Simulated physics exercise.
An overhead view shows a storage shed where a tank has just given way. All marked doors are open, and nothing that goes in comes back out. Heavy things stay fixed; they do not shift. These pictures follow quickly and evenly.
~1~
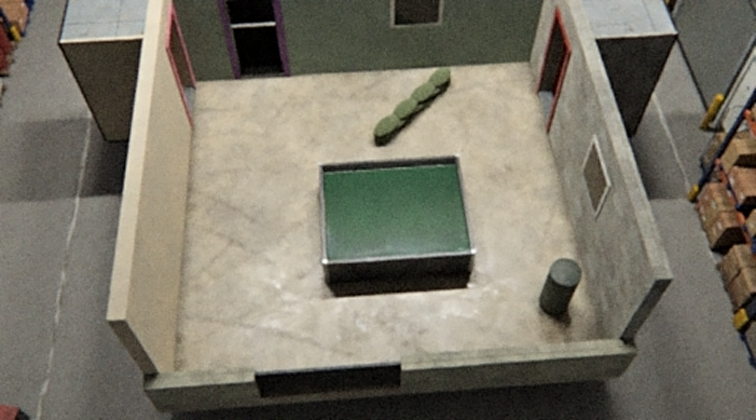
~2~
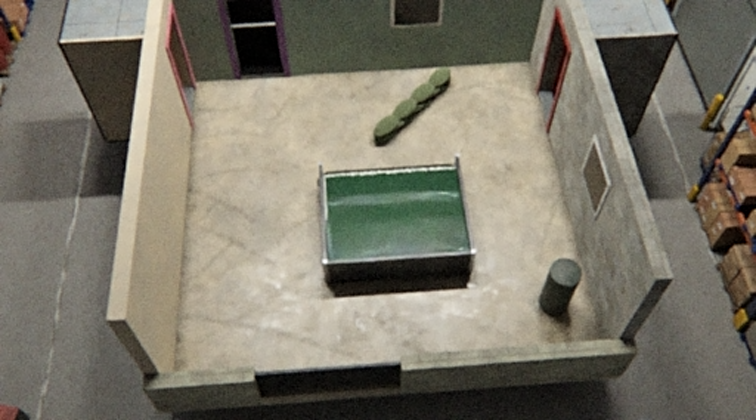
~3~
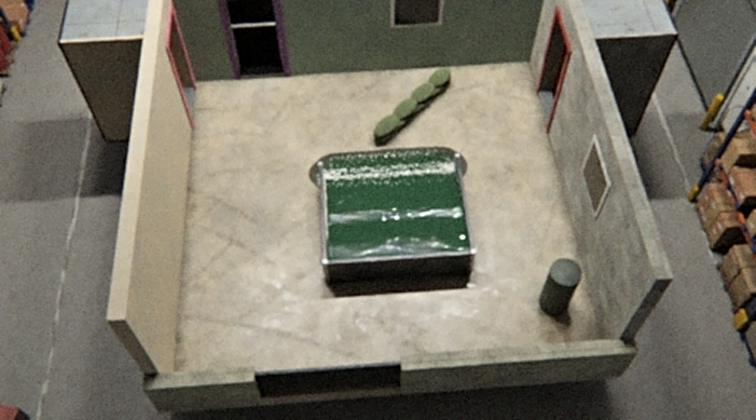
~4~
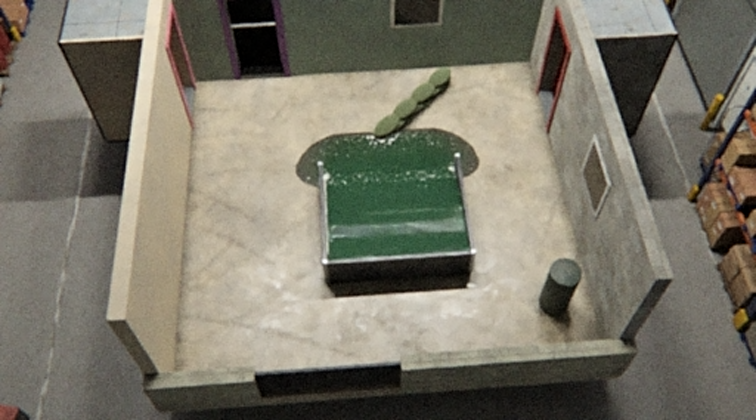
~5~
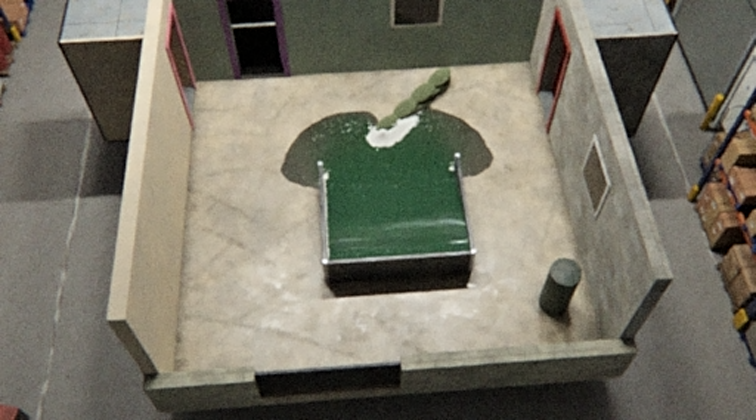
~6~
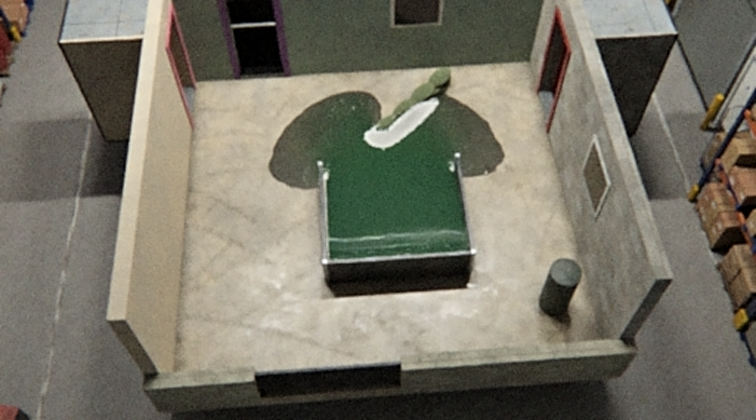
At the start, green liquid lies still in a rectangular tank inside a roofless room. Then the liquid pours out over the tank's far side and fans across the pale floor. It reaches the row of green rounded shapes, where white froth appears, while dark wet patches widen to left and right.
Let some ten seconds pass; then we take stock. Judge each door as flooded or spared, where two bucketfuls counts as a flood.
The pink door is flooded, the purple door is flooded, the red door is flooded.
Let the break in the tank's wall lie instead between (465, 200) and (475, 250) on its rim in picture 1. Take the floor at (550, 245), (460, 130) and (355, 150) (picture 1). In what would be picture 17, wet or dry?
In the order given: Swamped, untouched and untouched.
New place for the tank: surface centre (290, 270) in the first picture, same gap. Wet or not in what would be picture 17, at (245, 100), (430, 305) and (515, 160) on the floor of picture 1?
Soaked, spared, spared.
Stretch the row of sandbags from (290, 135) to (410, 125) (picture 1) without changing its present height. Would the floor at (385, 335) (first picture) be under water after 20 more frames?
There: Clear.
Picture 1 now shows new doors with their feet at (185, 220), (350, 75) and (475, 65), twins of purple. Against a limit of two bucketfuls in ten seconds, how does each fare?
In sequence: Falls short, exceeds it, exceeds it.
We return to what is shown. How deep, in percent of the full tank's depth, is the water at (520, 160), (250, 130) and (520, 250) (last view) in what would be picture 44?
In that order: 14, 16 and 6 per cent.
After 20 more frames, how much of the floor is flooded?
My estimate is near 45 per cent.
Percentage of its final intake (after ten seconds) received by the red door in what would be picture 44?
Roughly 100 per cent.
A moment on, water covers 25 % of the floor; the pink door not reached, the purple door not reached, the red door not reached.
Next, water covers 35 % of the floor; the pink door not reached, the purple door under two buckets in, the red door under two buckets in.
Then, water covers 45 % of the floor; the pink door over two buckets in, the purple door over two buckets in, the red door far over two buckets in.
Later, water covers 75 % of the floor; the pink door far over two buckets in, the purple door over two buckets in, the red door far over two buckets in.
In the end, water covers 95 % of the floor; the pink door far over two buckets in, the purple door over two buckets in, the red door far over two buckets in.
